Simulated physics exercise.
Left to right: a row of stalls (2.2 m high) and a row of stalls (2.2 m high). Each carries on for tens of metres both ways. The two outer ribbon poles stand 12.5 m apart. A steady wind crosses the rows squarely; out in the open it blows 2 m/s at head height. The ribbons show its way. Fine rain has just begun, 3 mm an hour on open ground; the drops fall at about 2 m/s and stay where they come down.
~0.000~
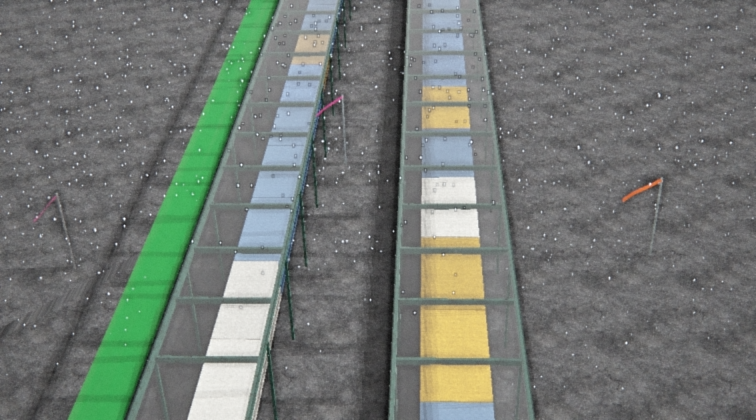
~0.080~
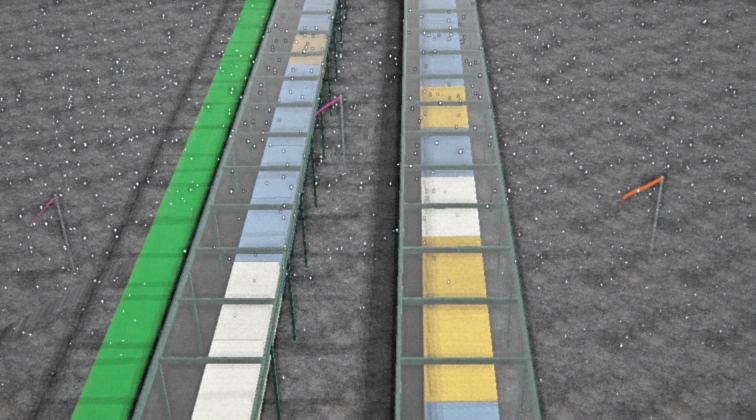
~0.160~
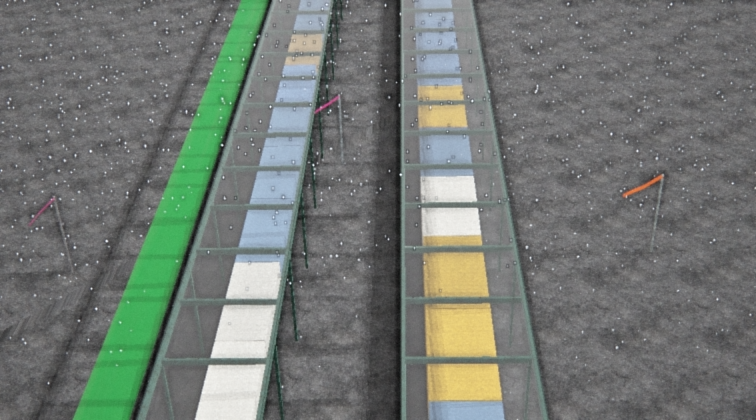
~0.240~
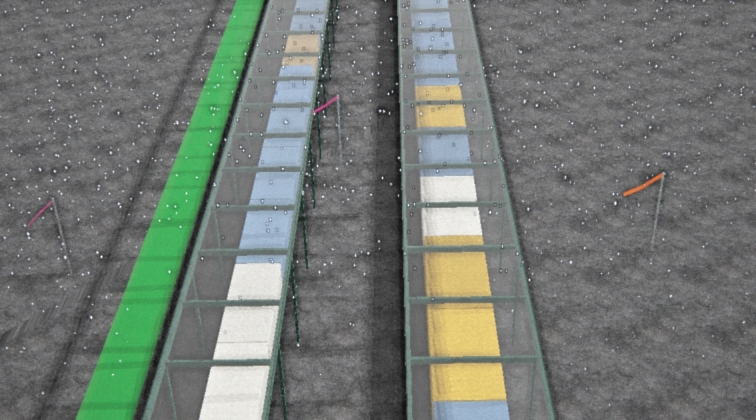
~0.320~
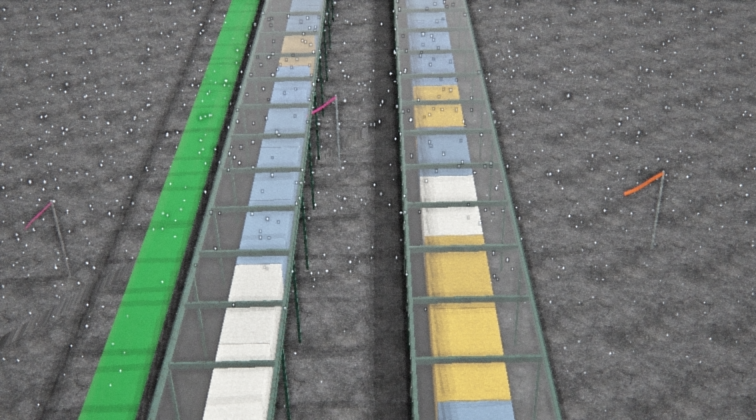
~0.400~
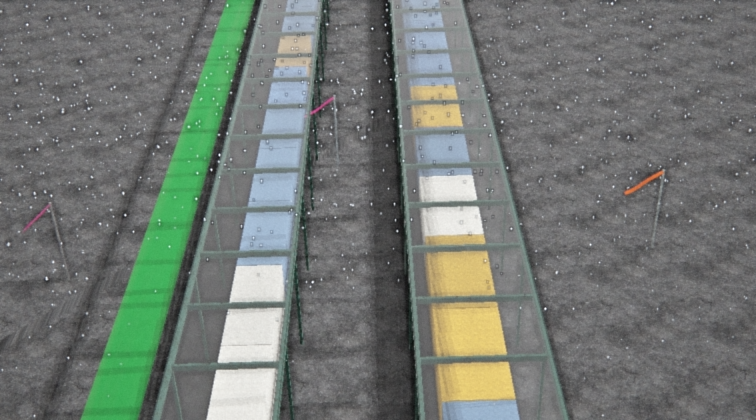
Fine rain drifts left over two rows of stalls while ribbons on poles stream left.
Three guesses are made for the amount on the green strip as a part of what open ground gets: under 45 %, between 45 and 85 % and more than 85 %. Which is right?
On the green strip: Between 45 and 85 % of what open ground gets.
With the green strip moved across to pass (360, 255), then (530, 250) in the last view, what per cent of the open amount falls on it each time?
In turn about 10 %, 100 %.
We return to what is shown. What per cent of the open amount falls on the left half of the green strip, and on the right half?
Some 95 % on the left, 45 % on the right.
In 10 minutes the green strip collects 0.4 mm against 0.5 mm in the open.
In 30 minutes the green strip collects 1.1 mm against 1.5 mm in the open.
In 60 minutes the green strip collects 2.1 mm against 3.0 mm in the open, so the green strip has 71 % of the open amount; the left half of it has 97 %, the right half 45 %.
